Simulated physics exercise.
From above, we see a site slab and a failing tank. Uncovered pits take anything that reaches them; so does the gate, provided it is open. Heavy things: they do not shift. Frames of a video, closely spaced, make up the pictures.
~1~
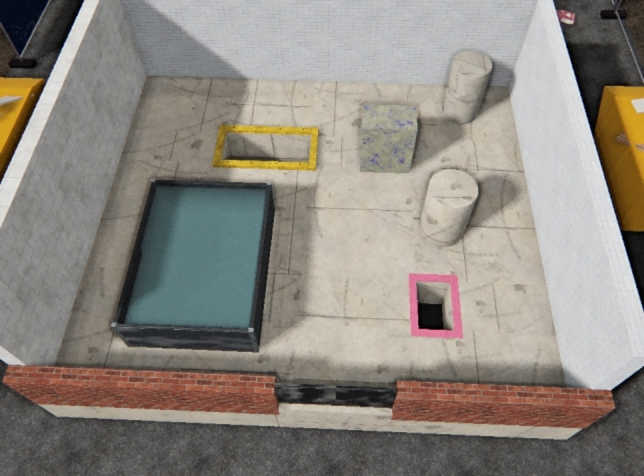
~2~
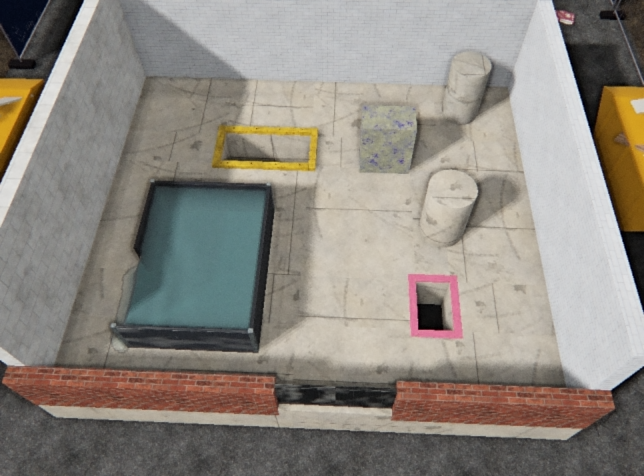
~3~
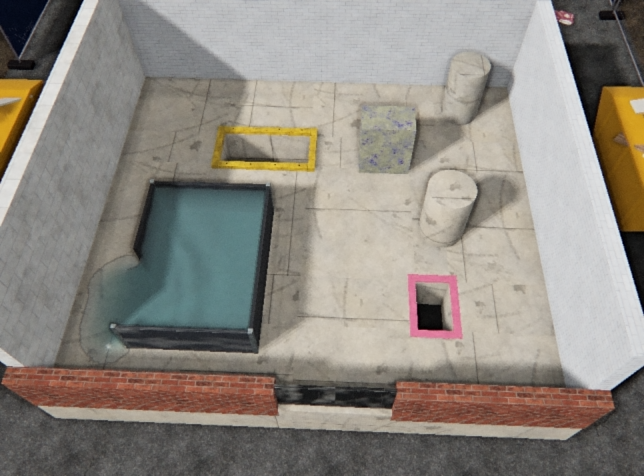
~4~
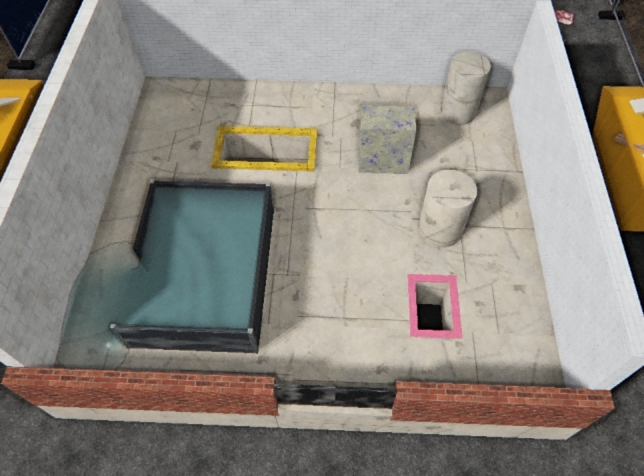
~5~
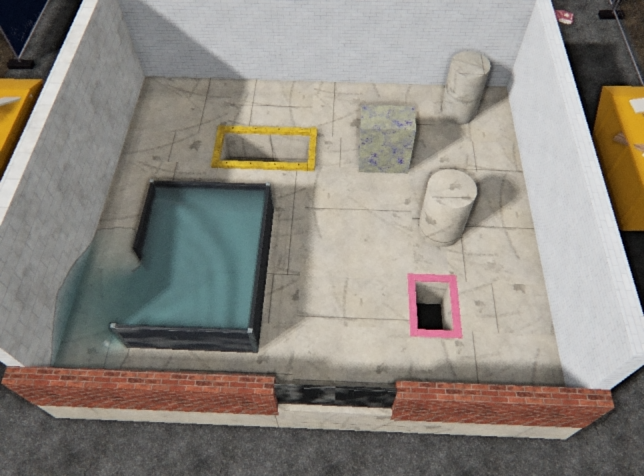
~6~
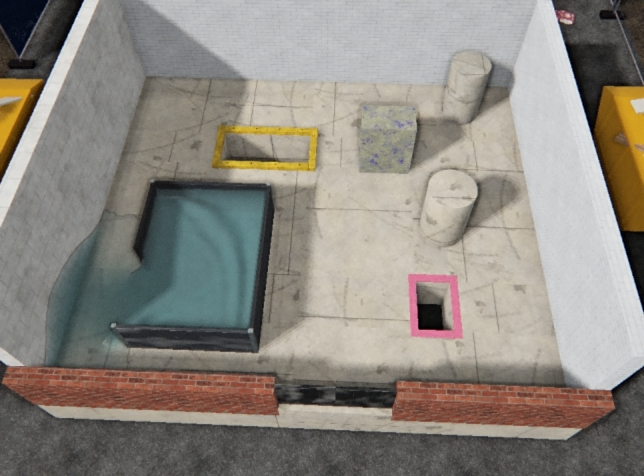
To begin with, a dark-rimmed open tank of teal water stands whole and still on a walled slab with pale blocks and yellow- and pink-framed openings. Then its left side gives way, and water pours through the gap, reaches the left wall and spreads along it.
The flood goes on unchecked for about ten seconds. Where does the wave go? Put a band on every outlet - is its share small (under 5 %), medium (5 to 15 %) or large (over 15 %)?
In the end, the gate has a small share, the yellow pit has a small share, the pink pit has a medium share.
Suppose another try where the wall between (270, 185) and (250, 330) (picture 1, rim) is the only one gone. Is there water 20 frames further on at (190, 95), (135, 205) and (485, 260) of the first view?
One after the other: Clear, free of water, under water.
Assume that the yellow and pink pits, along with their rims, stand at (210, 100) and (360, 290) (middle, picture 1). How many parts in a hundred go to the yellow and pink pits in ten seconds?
The yellow pit receives 12 per cent and the pink pit 2 per cent.
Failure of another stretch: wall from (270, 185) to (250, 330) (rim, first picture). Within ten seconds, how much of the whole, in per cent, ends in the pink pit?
Pink: About 40 %.
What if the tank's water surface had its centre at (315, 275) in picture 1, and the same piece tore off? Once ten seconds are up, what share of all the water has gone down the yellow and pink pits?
Yellow 4 %, pink 0 %.
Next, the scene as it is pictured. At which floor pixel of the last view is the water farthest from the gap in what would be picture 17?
The flood front should get to about (143, 89).
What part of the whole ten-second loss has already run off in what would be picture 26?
It should be close to 5 percent by then.
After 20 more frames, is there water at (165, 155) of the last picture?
That spot: Soaked.
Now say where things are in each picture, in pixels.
In the first picture, the open tank at (199, 252) is whole and still.
In the second picture, the front is at a hidden place, out from the gap at (137, 299).
In the third picture, water pours out at (137, 301) and has run to (108, 268).
In the fourth picture, water pours out at (138, 302) and has run to (88, 261).
In the fifth picture, water pours out at (138, 302) and has run to (95, 236).
In the sixth picture, the front is at (102, 219), out from the gap at (138, 301).
A moment on, water covers 10 % of the floor; the gate 0 %, the yellow pit 0 %, the pink pit 0 %.
Next, water covers 25 % of the floor; the gate 0 %, the yellow pit 0 %, the pink pit 0 %.
Then, water covers 40 % of the floor; the gate 0 %, the yellow pit 0 %, the pink pit 0 %.
Later, water covers 75 % of the floor; the gate 0 %, the yellow pit 0 %, the pink pit 4 %.
In the end, water covers 85 % of the floor; the gate 0 %, the yellow pit 0 %, the pink pit 7 %.
